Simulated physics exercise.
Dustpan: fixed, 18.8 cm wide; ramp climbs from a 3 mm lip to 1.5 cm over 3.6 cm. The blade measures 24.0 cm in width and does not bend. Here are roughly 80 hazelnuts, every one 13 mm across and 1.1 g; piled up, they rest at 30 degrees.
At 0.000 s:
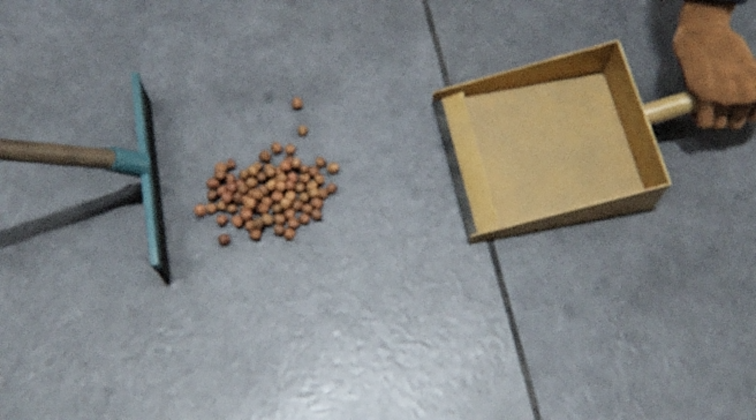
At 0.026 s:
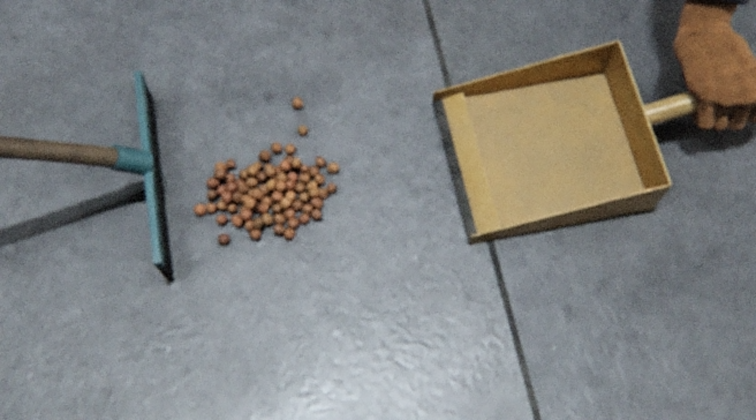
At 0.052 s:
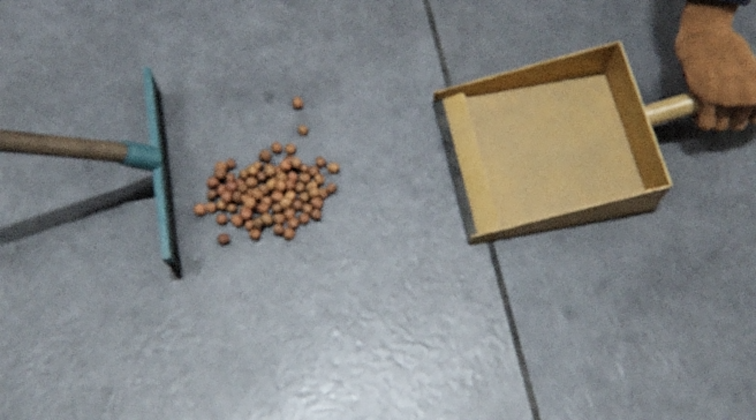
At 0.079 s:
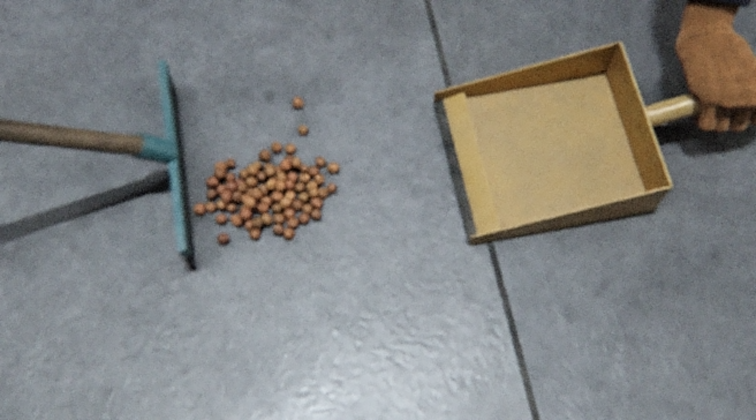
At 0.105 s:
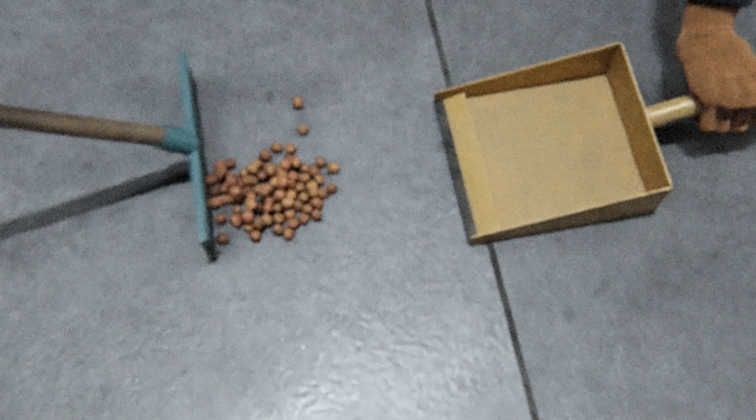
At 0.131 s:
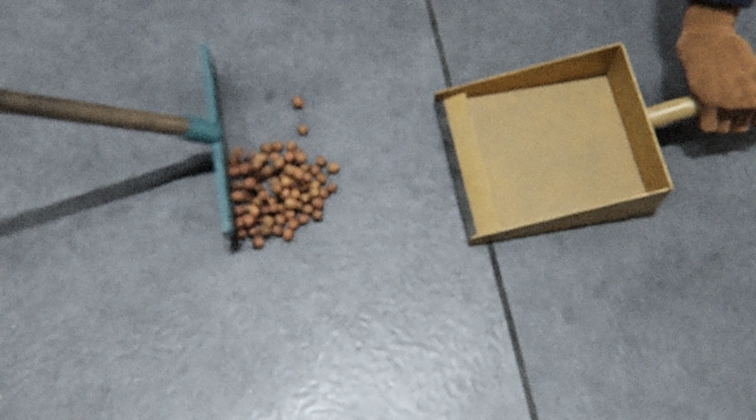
On a grey tiled floor, a teal blade on a wooden handle slides right and begins pushing the near edge of a pile of hazelnuts, bunching them together, while a hand at the right holds a tan dustpan nearly still.
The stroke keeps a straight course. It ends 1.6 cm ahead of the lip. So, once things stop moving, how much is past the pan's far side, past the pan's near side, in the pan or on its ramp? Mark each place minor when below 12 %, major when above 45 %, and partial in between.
Far side - partial; near side - partial; pan - partial.
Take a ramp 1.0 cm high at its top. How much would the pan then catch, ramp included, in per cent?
Then about 35 per cent.
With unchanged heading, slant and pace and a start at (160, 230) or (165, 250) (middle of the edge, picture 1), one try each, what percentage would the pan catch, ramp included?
Roughly 35 % and 40 %.
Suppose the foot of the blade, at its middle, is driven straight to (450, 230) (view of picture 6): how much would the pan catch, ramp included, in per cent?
Close to 45 in a hundred.
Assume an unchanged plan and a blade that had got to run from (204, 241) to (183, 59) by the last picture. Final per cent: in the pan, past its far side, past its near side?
That ends as pan 15, far 25, and near 10.
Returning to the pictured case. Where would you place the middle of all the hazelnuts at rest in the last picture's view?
After settling, the middle sits near (550, 164).
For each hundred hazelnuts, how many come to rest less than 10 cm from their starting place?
Roughly 0 in a hundred.
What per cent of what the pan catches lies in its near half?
Roughly 60 per cent.
Then, at 0.26 s, middle of the blade 13 cm from the lip; 0 % over the lip, far side 15 %, near side 5 %.
After 0.35 s, middle of the blade 4 cm from the lip; 10 % over the lip, far side 25 %, near side 10 %.
After 0.57 s, middle of the blade 2 cm from the lip; 40 % over the lip, far side 25 %, near side 15 %.
At rest (1.8 s), far side 25 %, near side 20 %, pan 30 %, in front of the lip or behind the blade 25 %.
